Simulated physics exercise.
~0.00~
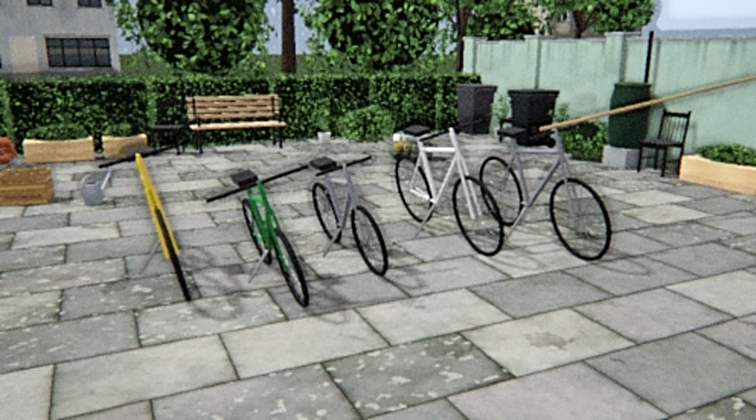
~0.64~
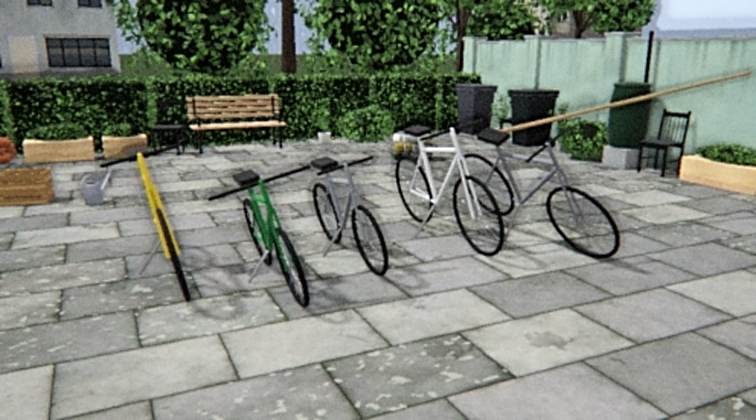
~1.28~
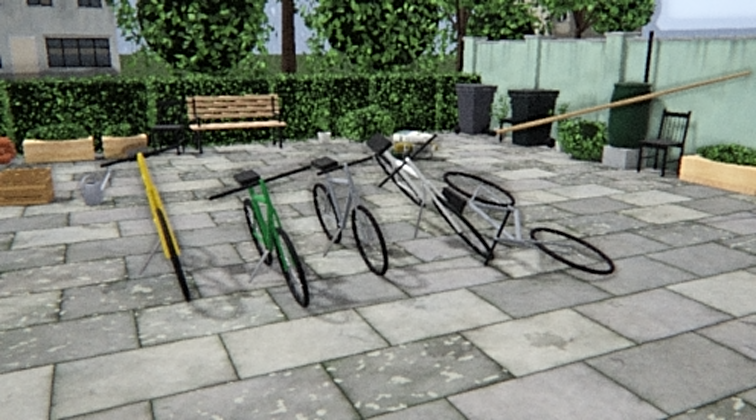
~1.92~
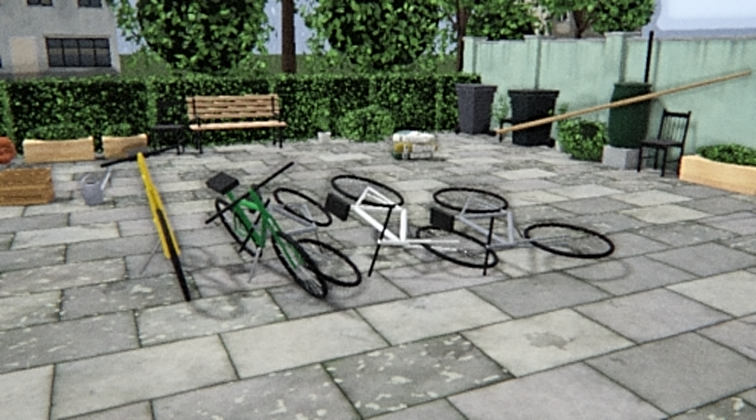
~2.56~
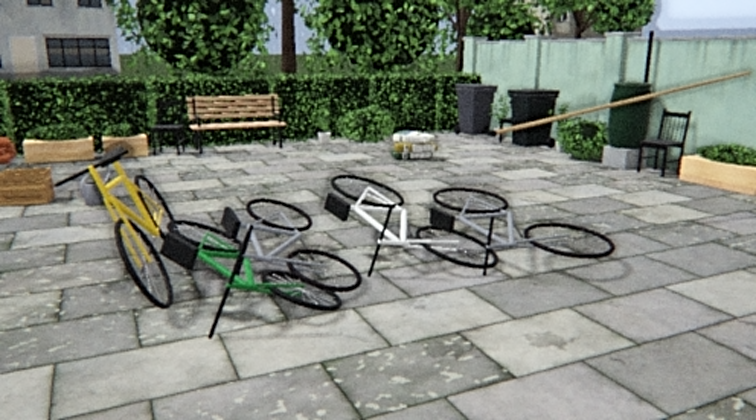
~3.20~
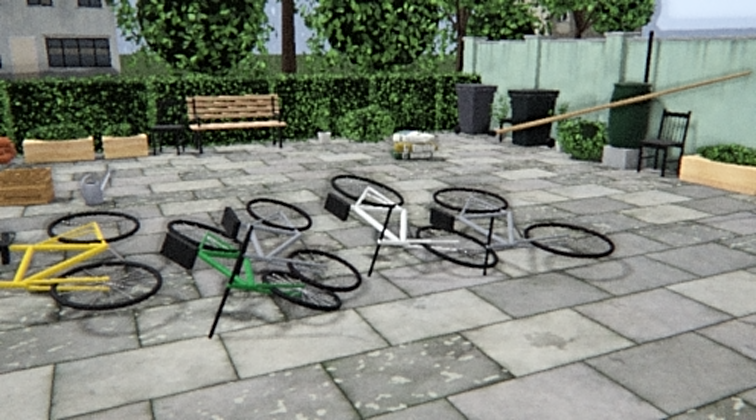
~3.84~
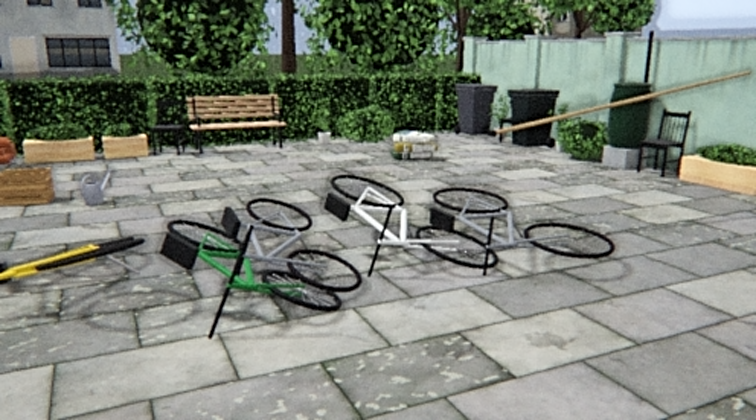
Five bicycles standing in a row on a paved yard toppled one after another from right to left after a long pole nudged the rightmost one, with the green one falling before the yellow one, until all of them lay on the paving.
